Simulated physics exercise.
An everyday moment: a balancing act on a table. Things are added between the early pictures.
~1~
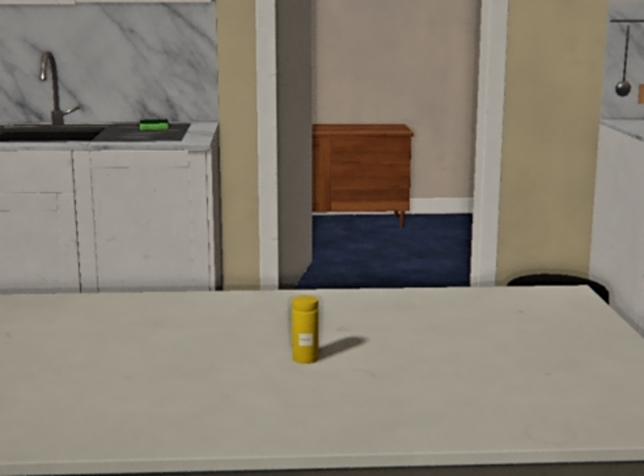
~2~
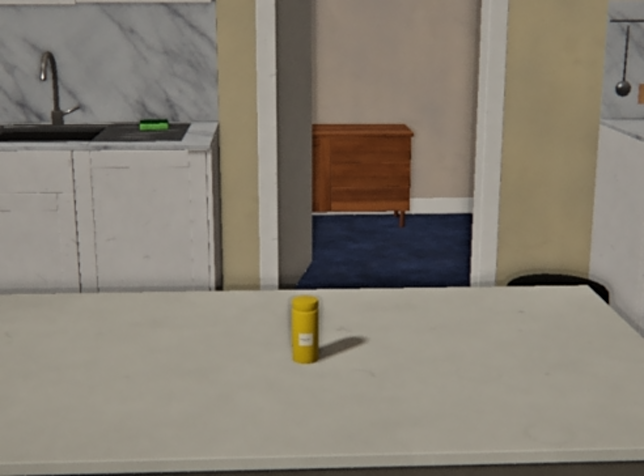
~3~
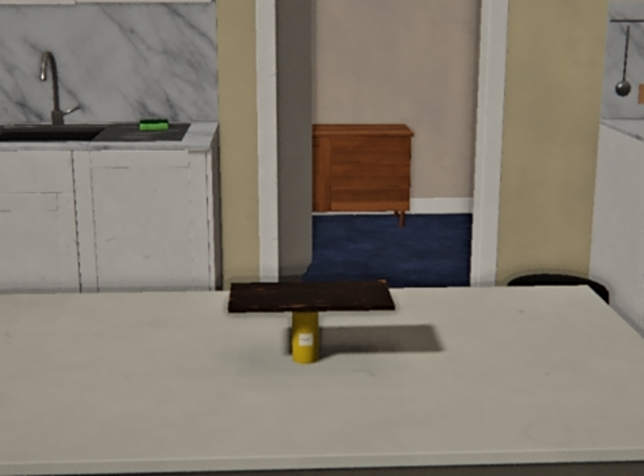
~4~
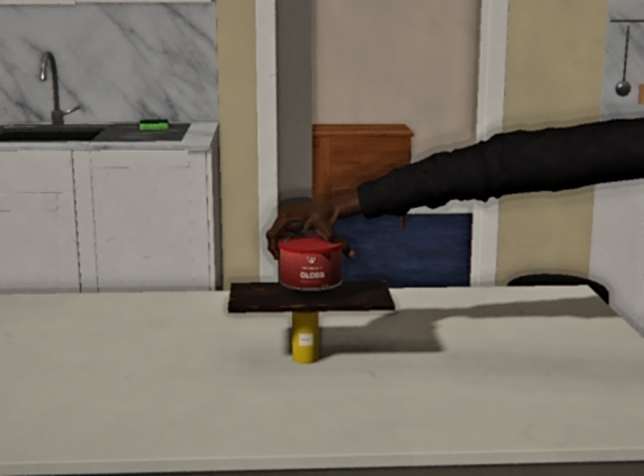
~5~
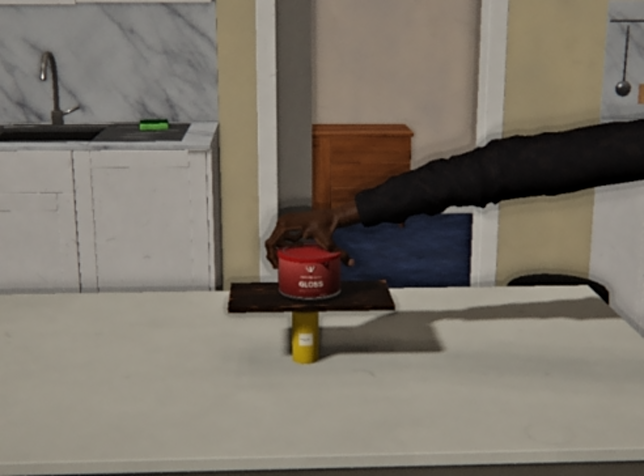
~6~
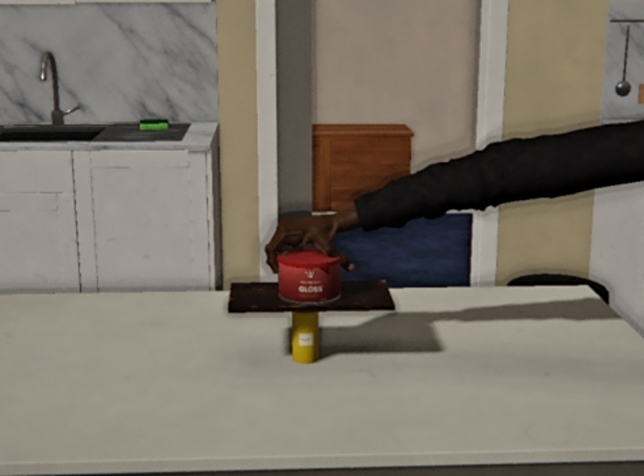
A dark flat board appears across the top of a small yellow container that at first stands alone on a pale table. Then a dark-sleeved arm reaches in from the right, holding a red tub above the board, and the hand lowers it slightly onto the surface, staying on the tub.
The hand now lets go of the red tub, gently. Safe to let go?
Outcome: The stack keeps its balance.
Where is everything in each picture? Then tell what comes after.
The last thing is not in view yet, in the first picture.
The last thing is not in view yet, in the second picture.
The last thing is not in view yet; black board (310, 296), in the third picture.
Coming down; red tub (311, 261); black board (310, 296), in the fourth picture.
Coming down; red tub (310, 270); black board (310, 296), in the fifth picture.
In place under the hand; red tub (310, 275); black board (310, 296), in the sixth picture.
Then, 0.50 s later than the last frame, all is still.
Then, 1.30 s later than the last frame, red tub resting near (310, 276).
When it is over, all 3 as before. End places, in pixels of the last picture, red tub near (310, 276). The stack holds.
